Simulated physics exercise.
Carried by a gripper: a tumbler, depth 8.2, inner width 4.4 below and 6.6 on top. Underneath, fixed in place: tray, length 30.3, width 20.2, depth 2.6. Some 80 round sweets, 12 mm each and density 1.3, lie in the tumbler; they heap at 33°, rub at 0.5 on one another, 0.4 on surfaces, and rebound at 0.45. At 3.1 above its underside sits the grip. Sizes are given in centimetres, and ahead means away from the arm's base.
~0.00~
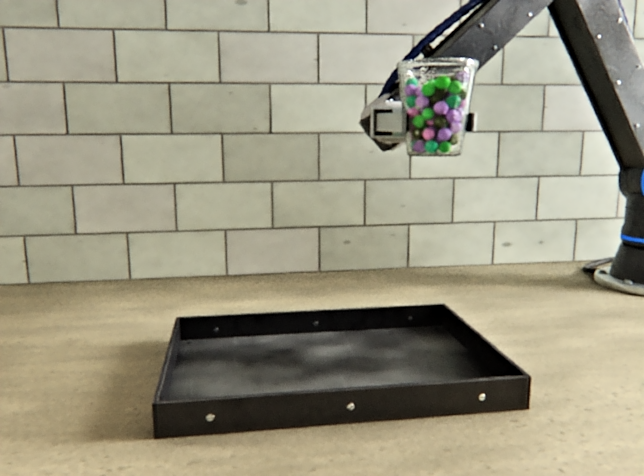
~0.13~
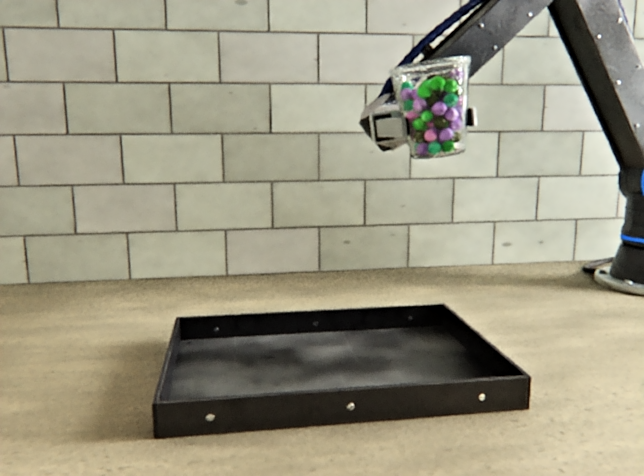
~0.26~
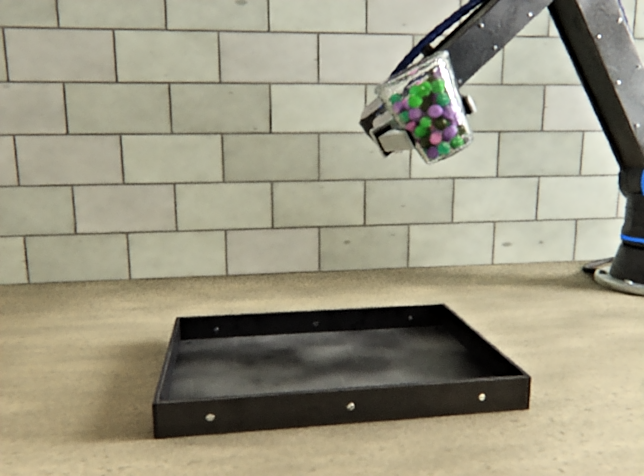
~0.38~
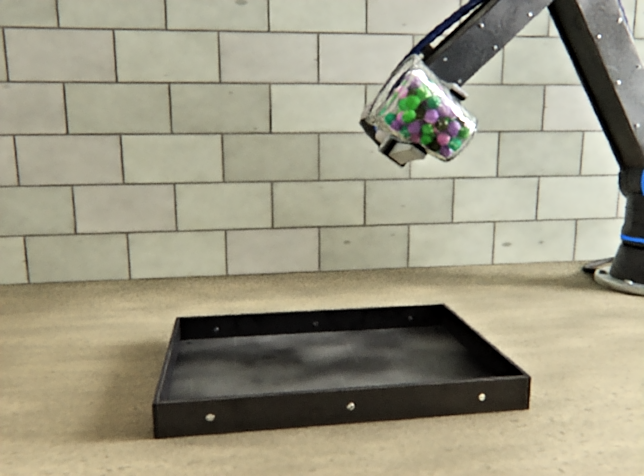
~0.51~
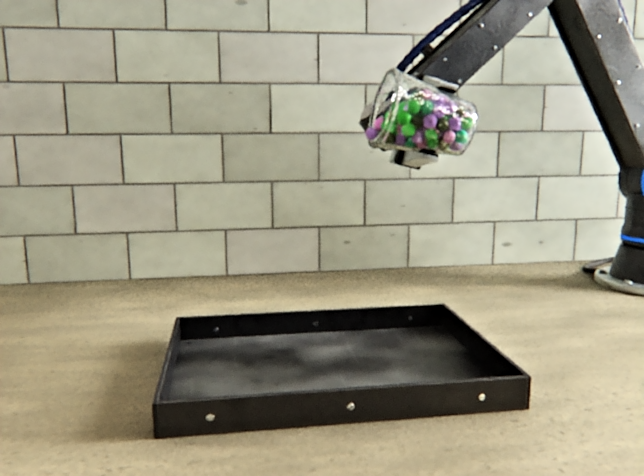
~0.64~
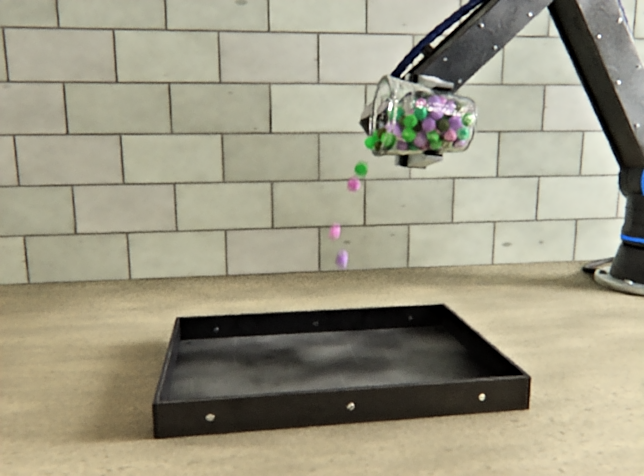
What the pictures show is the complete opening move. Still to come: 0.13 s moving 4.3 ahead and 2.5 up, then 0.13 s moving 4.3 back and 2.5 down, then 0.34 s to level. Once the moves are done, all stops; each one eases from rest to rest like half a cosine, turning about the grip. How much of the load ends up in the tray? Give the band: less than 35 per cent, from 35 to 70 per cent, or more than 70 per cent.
The band is more than 70 per cent.
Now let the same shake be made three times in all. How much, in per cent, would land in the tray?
Expected share: About 100 %.
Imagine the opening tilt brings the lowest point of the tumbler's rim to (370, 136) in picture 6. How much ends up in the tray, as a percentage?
The share is around 65 %.
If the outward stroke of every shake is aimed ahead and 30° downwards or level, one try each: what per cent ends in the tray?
65 and 85 %.
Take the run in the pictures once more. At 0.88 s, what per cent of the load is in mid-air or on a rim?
Some 64 percent.
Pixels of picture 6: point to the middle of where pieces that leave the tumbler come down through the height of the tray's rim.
Estimated centre near (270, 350) in pixels.
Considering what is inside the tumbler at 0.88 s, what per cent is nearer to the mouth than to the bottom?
100 per cent.
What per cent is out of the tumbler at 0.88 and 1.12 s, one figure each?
Readings in order: 70, 95.
After 0.88 s, tilted 84° forward, highest piece 24 above the table; 24 in the tumbler, 5 in the tray, 52 in flight or on a rim.
After 1.12 s, tilted 23° forward, highest piece 28 above the table; 74 in the tray, 6 in the tumbler, 1 in flight or on a rim.
After 1.44 s, level, highest piece 23 above the table; 74 in the tray, 6 in the tumbler, 1 on the table or floor.
After 2.49 s, level, highest piece 23 above the table; 74 in the tray, 6 in the tumbler, 1 on the table or floor.
At rest, 74 in the tray, 6 in the tumbler, 1 on the table or floor. That is 91 % in the tray.
